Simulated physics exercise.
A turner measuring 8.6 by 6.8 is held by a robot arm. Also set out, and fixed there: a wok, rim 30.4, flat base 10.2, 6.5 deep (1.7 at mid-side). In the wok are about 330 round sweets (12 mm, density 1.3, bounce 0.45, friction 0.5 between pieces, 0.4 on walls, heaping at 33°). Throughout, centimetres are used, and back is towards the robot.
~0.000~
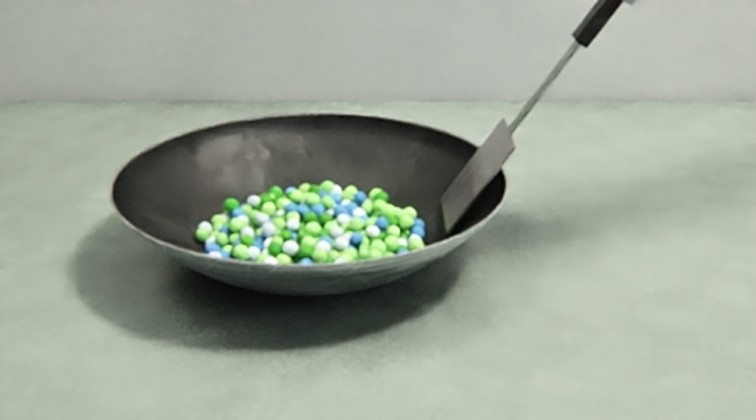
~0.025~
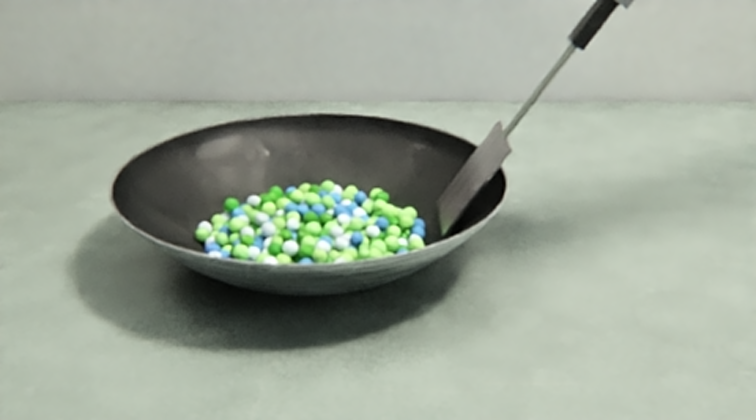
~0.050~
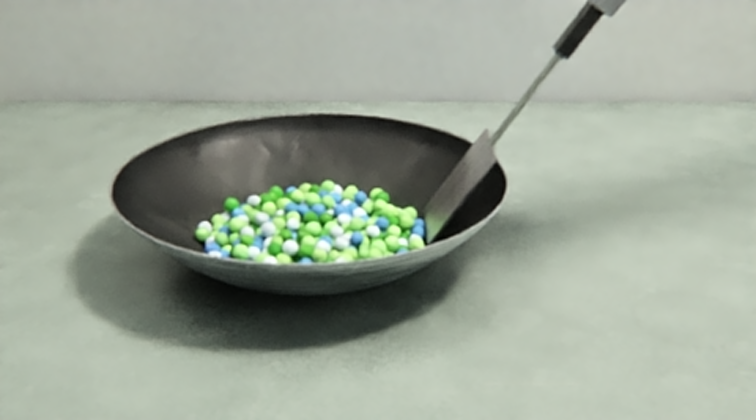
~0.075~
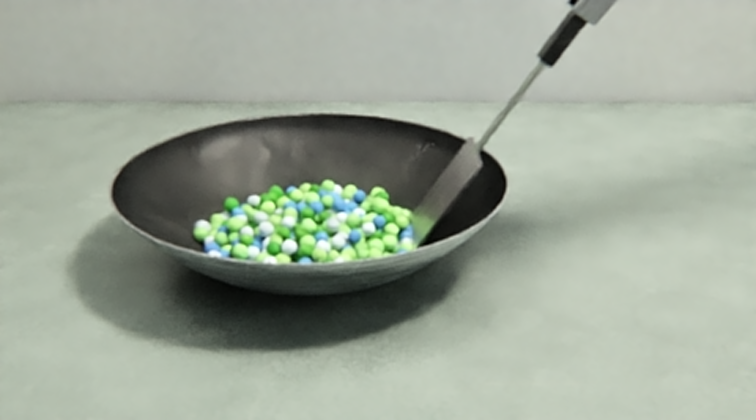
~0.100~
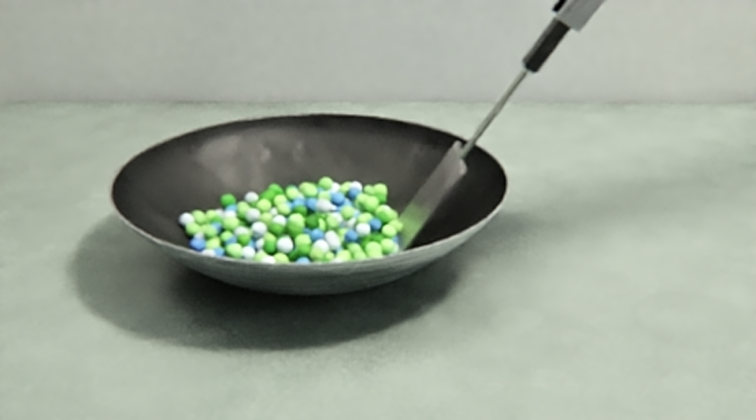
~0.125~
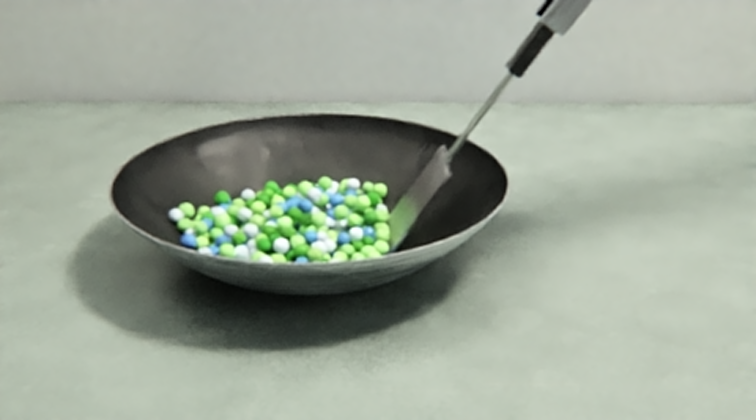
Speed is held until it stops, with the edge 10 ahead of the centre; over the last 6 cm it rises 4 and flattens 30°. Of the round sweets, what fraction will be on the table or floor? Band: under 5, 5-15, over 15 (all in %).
Under 5 %.
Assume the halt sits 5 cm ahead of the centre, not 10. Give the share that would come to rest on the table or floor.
I'd expect close to 0 per cent then.
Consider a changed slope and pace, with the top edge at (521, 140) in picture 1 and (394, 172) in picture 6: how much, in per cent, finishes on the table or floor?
About 15 per cent.
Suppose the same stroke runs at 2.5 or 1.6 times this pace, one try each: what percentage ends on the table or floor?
25 and 10 %.
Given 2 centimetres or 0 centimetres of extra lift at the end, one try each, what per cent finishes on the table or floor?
Result: Approx. 0 % and 0 %, one try each.
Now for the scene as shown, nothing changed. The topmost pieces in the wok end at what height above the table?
About 7.0 cm above the table.
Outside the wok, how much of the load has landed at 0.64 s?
Roughly 2 percent.
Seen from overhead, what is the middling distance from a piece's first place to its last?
Somewhere about 4 centimetres, I'd say.
By 0.25 s, sloping 56°, highest piece 4 above the table; 329 in the wok.
By 0.38 s, sloping 45°, highest piece 6 above the table; 329 in the wok.
By 0.64 s, sloping 26°, highest piece 7 above the table; 319 in the wok, 8 on the table or floor, 2 on the blade or in flight.
By 1.69 s, sloping 26°, highest piece 6 above the table; 319 in the wok, 10 on the table or floor.
Final count, 319 in the wok, 10 on the table or floor. That is 3 % on the table or floor.
